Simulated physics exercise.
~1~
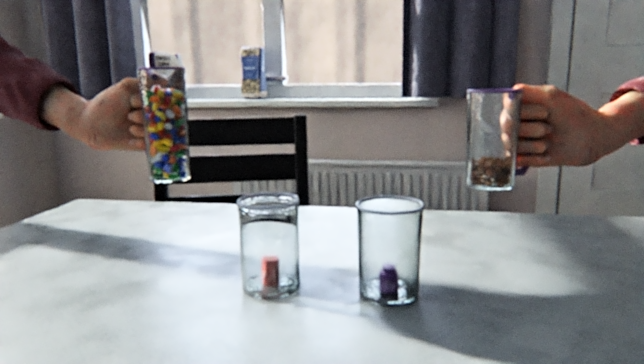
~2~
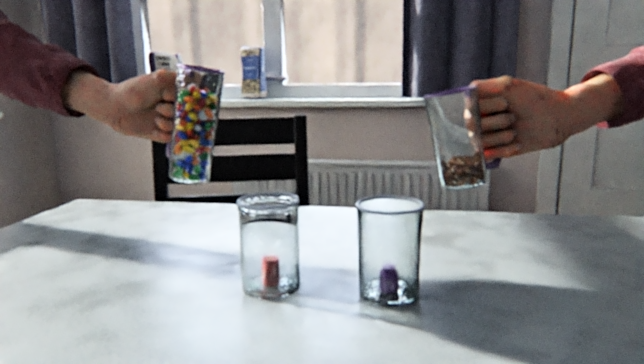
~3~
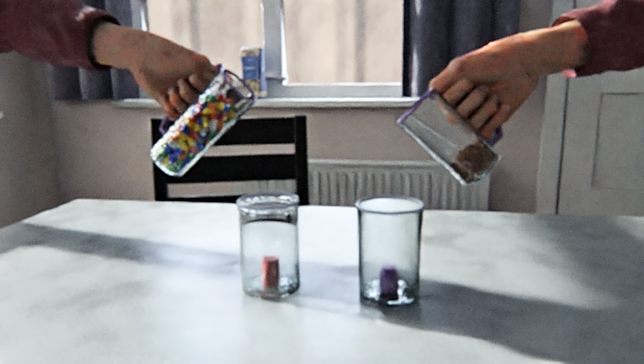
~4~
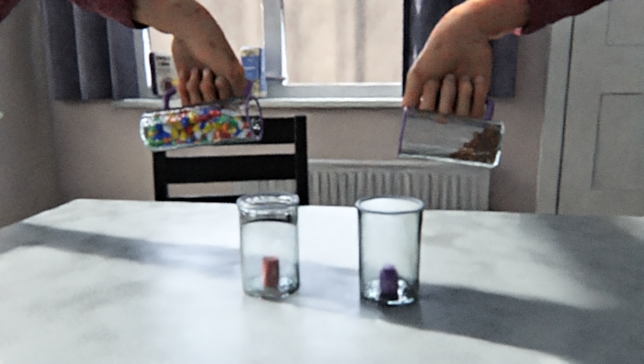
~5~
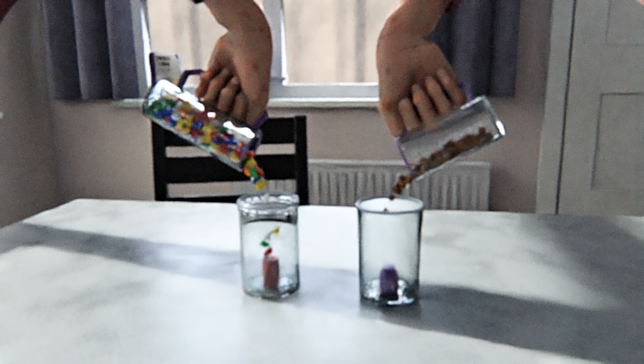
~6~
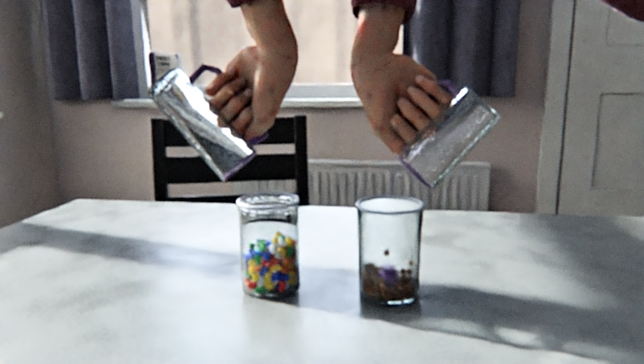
On a table, two hands empty cups into glasses, burying only the left object.
